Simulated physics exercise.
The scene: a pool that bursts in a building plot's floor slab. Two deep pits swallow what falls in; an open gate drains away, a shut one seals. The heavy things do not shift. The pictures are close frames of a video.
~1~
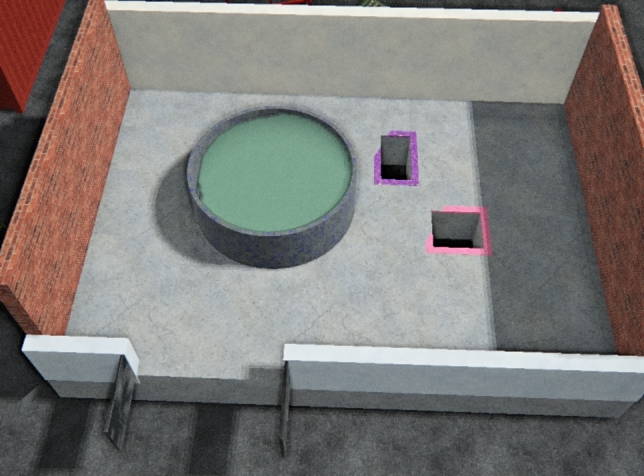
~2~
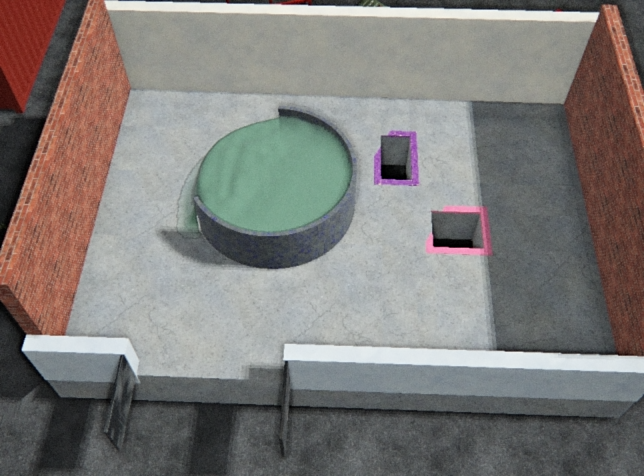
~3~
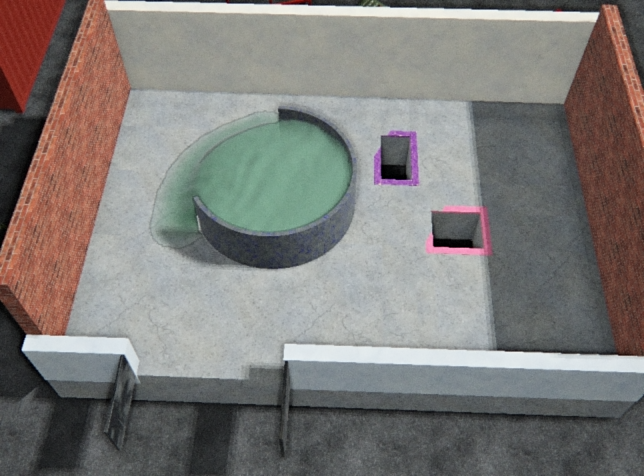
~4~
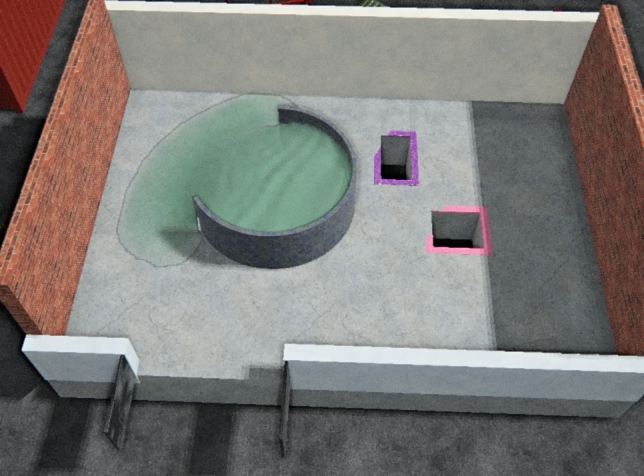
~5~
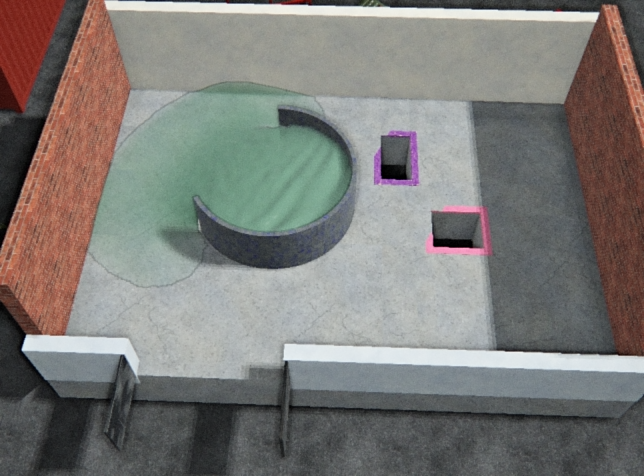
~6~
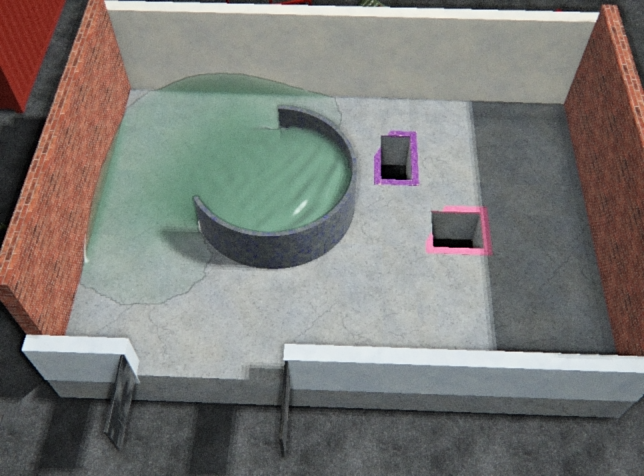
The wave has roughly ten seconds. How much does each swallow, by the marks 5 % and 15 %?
One by one: The gate takes above 15 %; the pink pit takes not even 5 %; the purple pit takes from 5 to 15 %.
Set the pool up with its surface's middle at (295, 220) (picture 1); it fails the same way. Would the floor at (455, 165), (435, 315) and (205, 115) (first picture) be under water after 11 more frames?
In that order: Clear, dry, flooded.
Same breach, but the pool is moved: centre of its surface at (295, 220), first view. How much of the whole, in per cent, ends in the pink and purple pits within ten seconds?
Per cent: Pink 4, purple 15.
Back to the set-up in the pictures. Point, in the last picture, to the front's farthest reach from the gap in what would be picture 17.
At about (486, 103).
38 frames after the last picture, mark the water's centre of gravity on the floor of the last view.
At about (285, 207).
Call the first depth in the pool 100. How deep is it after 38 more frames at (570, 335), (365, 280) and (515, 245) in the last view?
Roughly 4, 2 and 2 per cent, in turn.
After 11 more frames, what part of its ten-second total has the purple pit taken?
Some 0 per cent.
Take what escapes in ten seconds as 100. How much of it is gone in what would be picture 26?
About 10 per cent.
A moment on, water covers 30 % of the floor; the gate 0 %, the pink pit 0 %, the purple pit 0 %.
Next, water covers 40 % of the floor; the gate 0 %, the pink pit 0 %, the purple pit 0 %.
Then, water covers 60 % of the floor; the gate 2 %, the pink pit 0 %, the purple pit 2 %.
Later, water covers 85 % of the floor; the gate 12 %, the pink pit 0 %, the purple pit 7 %.
In the end, water covers 95 % of the floor; the gate 19 %, the pink pit 3 %, the purple pit 10 %.
